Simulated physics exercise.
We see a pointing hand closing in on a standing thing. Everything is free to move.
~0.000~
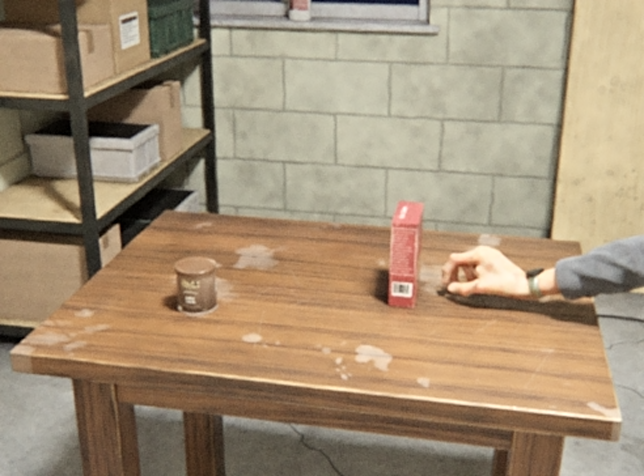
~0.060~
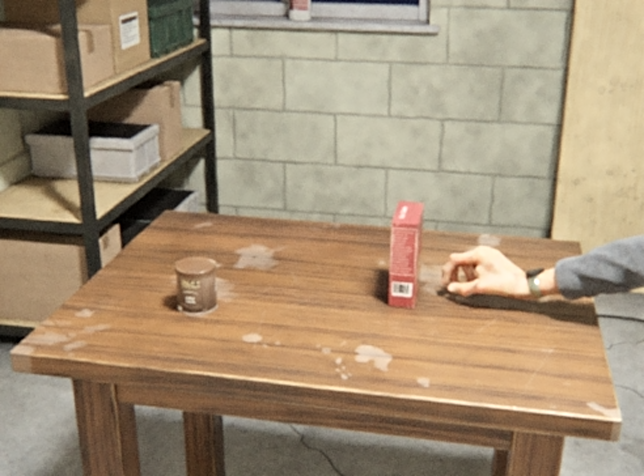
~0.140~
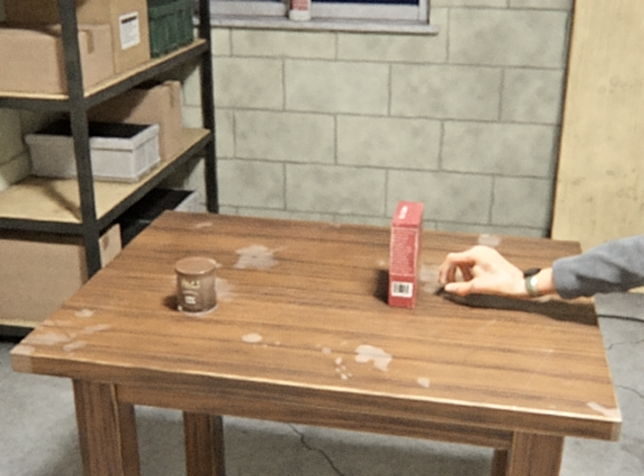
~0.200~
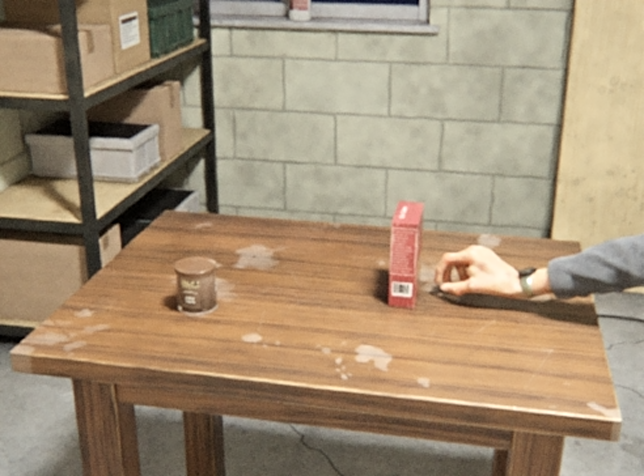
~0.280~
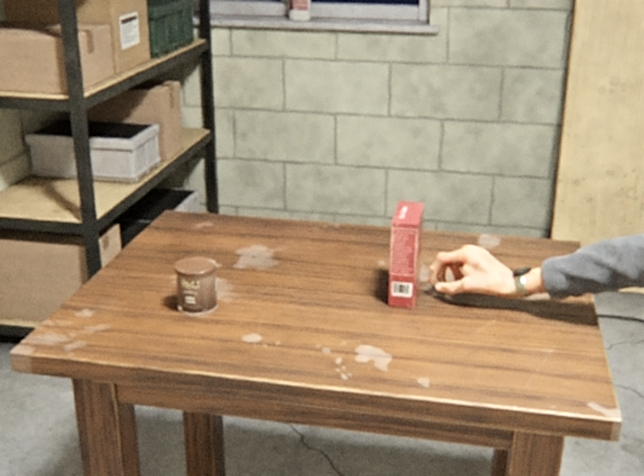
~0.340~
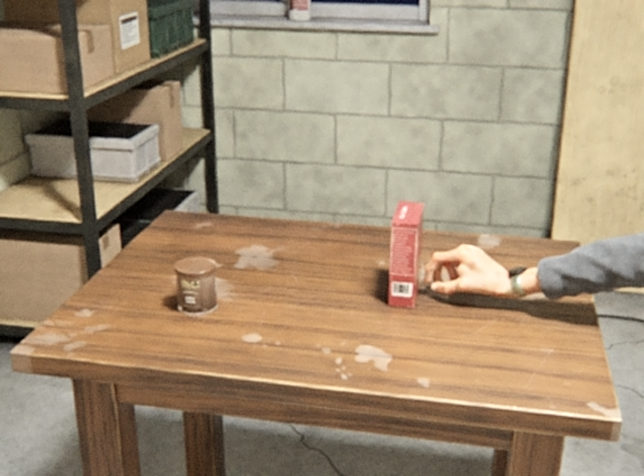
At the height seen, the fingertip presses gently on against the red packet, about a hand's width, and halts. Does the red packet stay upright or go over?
The red packet stays upright.
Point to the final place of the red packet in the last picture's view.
Around (337, 248).
After 0.84 s, red packet shifted a little near (381, 252).
After 1.24 s, red packet shifted about its own width near (353, 250).
In the end (2.1 s), moved from the start, red packet. At the end, from the last picture's camera, red packet near (337, 248).
